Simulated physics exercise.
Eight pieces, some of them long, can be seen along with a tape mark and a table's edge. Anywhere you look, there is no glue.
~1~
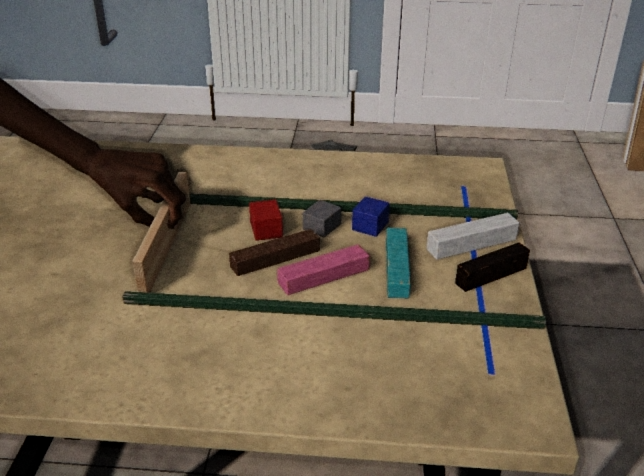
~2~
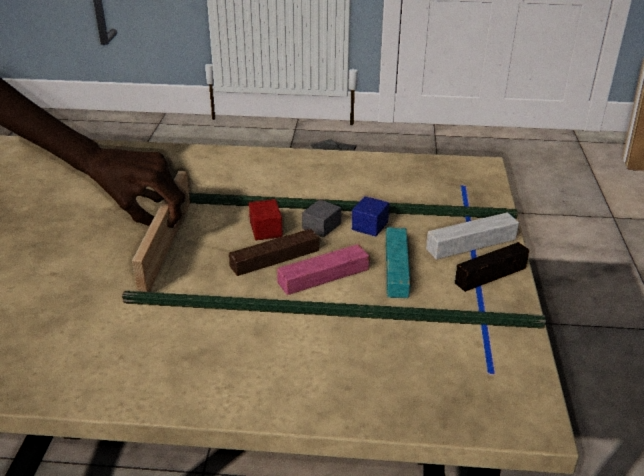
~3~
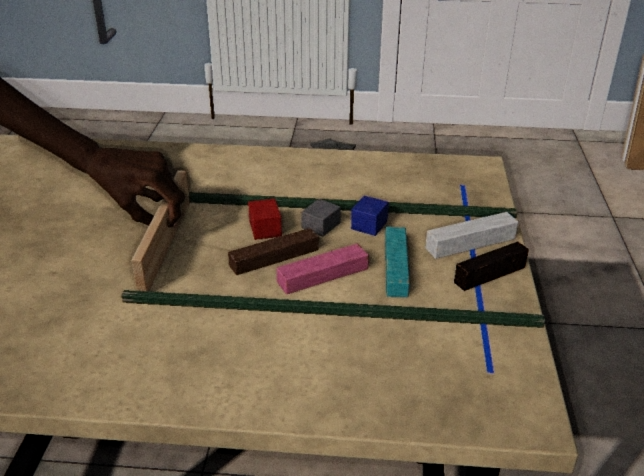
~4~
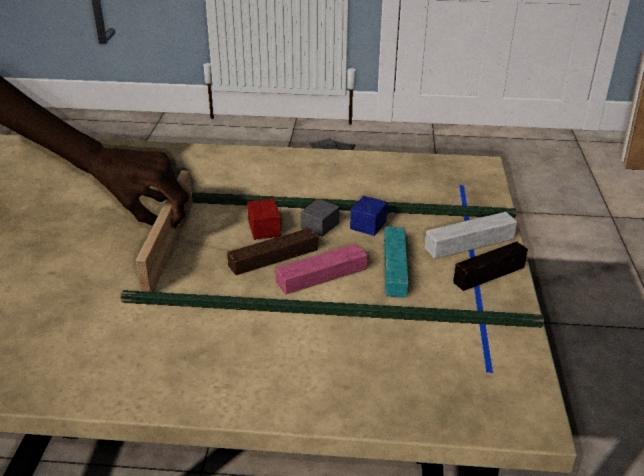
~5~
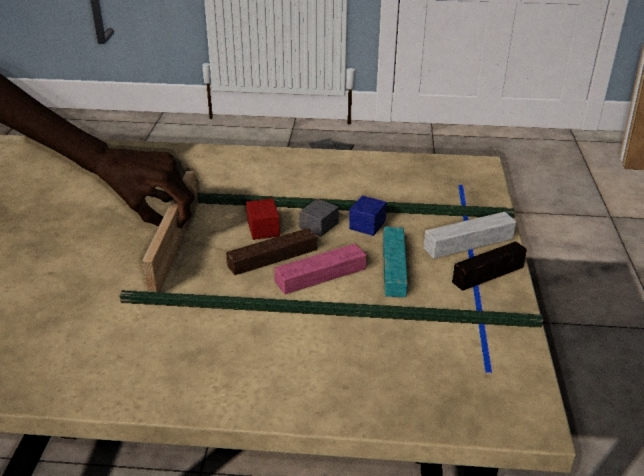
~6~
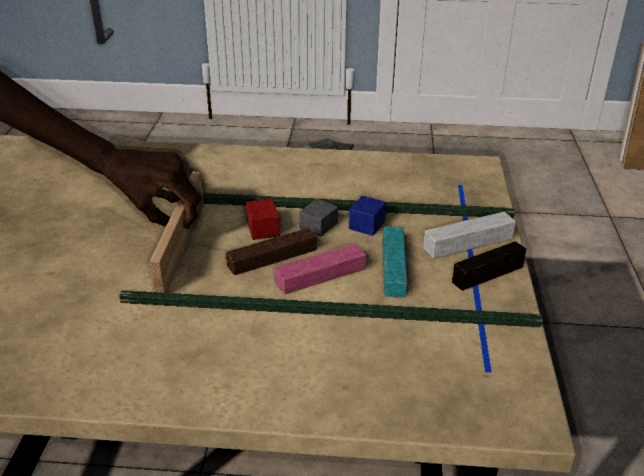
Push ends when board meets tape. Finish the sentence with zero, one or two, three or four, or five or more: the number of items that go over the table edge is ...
The number of items that go over the table edge is three or four.
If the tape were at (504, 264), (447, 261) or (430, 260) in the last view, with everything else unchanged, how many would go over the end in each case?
Floor tally per try: 7 / 2 / 2.
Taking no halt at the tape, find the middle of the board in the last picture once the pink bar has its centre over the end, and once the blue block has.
The pink bar gives roughly (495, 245), the blue block roughly (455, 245).
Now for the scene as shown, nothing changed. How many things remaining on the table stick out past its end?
The count would be 3.
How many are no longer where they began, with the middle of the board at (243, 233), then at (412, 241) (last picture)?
So far 2, and 8 at the second.
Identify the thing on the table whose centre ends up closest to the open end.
The grey block is the one you want.
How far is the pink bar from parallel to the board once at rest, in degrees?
Roughly 30 degrees.
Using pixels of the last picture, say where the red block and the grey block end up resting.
Answer: First (484, 232), after that (507, 220).
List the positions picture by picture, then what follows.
In the first frame, black bar (493, 267); white bar (473, 236); turquoise bar (398, 262); board (165, 230); tape (475, 264).
In the second frame, white bar (473, 236); blue block (370, 216).
In the third frame, turquoise bar (397, 260); brown bar (274, 251).
In the fourth frame, black bar (491, 266); pink bar (322, 268).
In the fifth frame, white bar (470, 235); grey block (319, 217).
In the sixth frame, black bar (489, 265); white bar (470, 235); turquoise bar (394, 260); board (180, 229); tape (472, 262).
Soon after, none off yet; black bar at rest near (489, 265); white bar at rest near (470, 235); turquoise bar at rest near (394, 260).
Then, none off yet; black bar moved a little near (501, 265); white bar moved a little near (504, 235); turquoise bar moved about its own width near (455, 265).
At rest, the number that fall off is three or four; fallen, blue block, turquoise bar, white bar and black bar.
